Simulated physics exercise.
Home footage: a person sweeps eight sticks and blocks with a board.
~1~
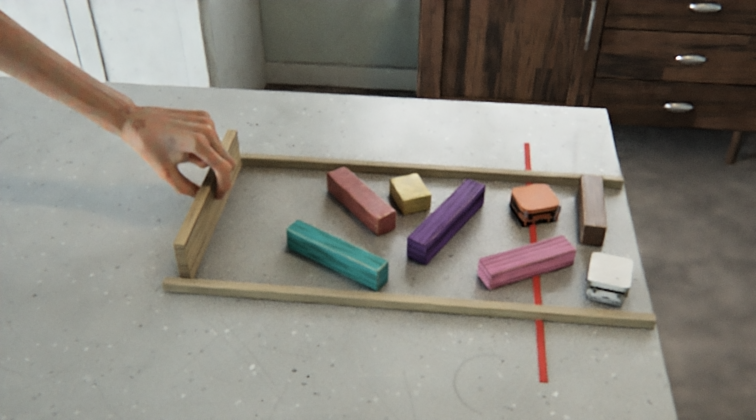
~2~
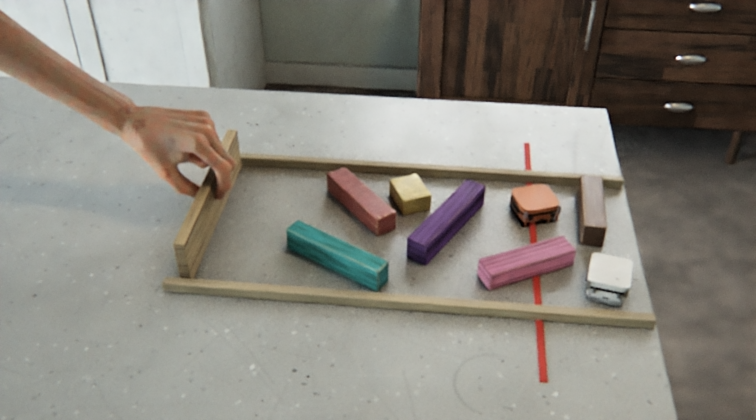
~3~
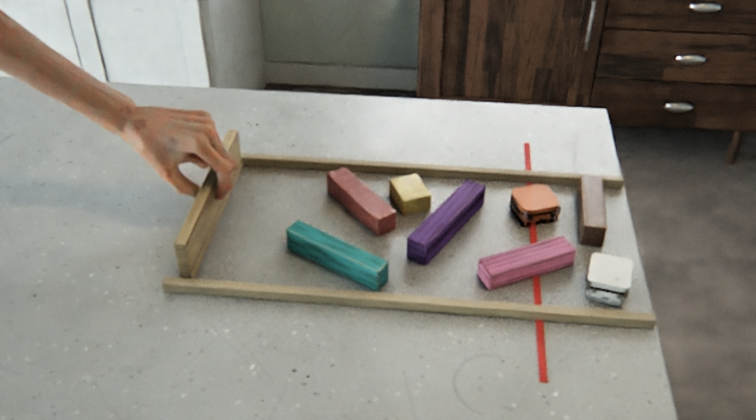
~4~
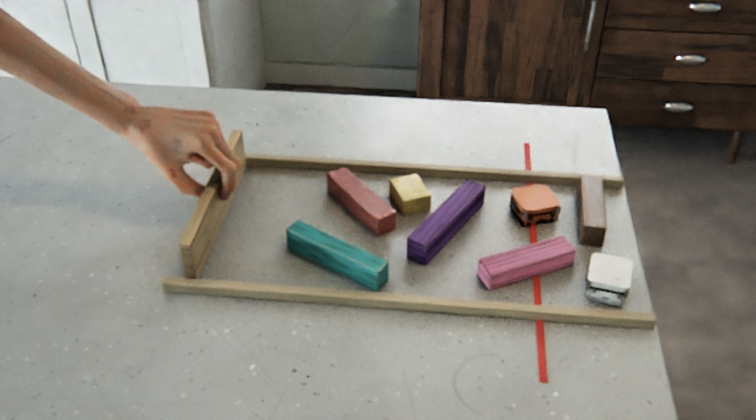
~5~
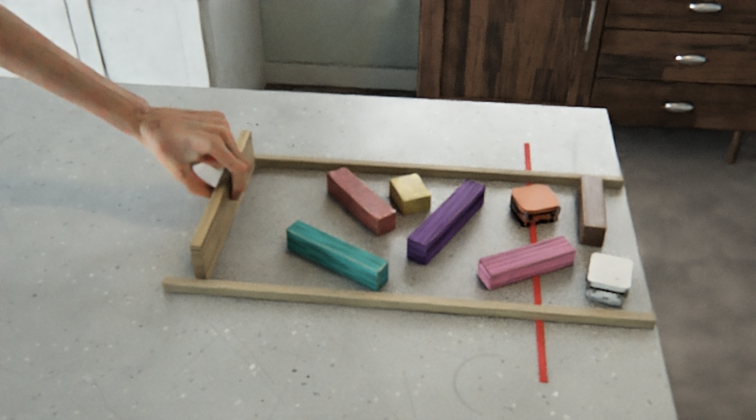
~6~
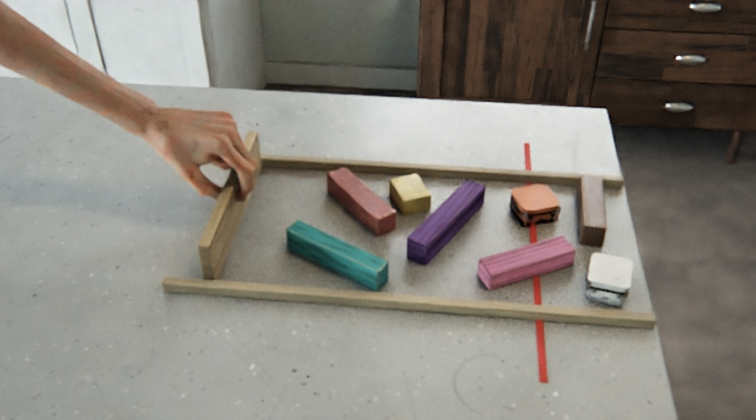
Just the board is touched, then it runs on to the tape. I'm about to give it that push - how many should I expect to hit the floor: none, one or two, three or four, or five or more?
Expect one or two.
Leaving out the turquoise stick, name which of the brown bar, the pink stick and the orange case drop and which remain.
Well, the brown bar topples off, the pink stick is left in place and the orange case is left in place.
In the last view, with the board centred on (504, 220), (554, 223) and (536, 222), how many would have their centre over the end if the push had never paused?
The counts are 1, 3 and 2, in that order.
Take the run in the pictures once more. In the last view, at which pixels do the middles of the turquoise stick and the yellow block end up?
They end up close to (592, 277) and (570, 203).
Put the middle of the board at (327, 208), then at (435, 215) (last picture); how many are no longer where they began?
Counts: 2 and 6.
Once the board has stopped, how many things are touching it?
My count gives 2.
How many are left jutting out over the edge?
Expected count: 2.
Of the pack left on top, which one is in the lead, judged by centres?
It's the white case that ends up nearest.
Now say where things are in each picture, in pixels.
White case (608, 280); brown bar (592, 209); orange case (534, 205); board (211, 200); tape (534, 241), in the first picture.
Brown bar (592, 209); yellow block (410, 194), in the second picture.
Orange case (534, 206); red bar (360, 201), in the third picture.
White case (608, 280); purple stick (447, 220), in the fourth picture.
Brown bar (592, 209); board (226, 201), in the fifth picture.
White case (608, 280); brown bar (592, 209); orange case (534, 206); board (234, 202); tape (534, 241), in the sixth picture.
A little later, none off yet; white case at rest near (608, 280); brown bar at rest near (592, 209); orange case at rest near (534, 206).
When it is over, the number that fall off is one or two; down, orange case and brown bar.
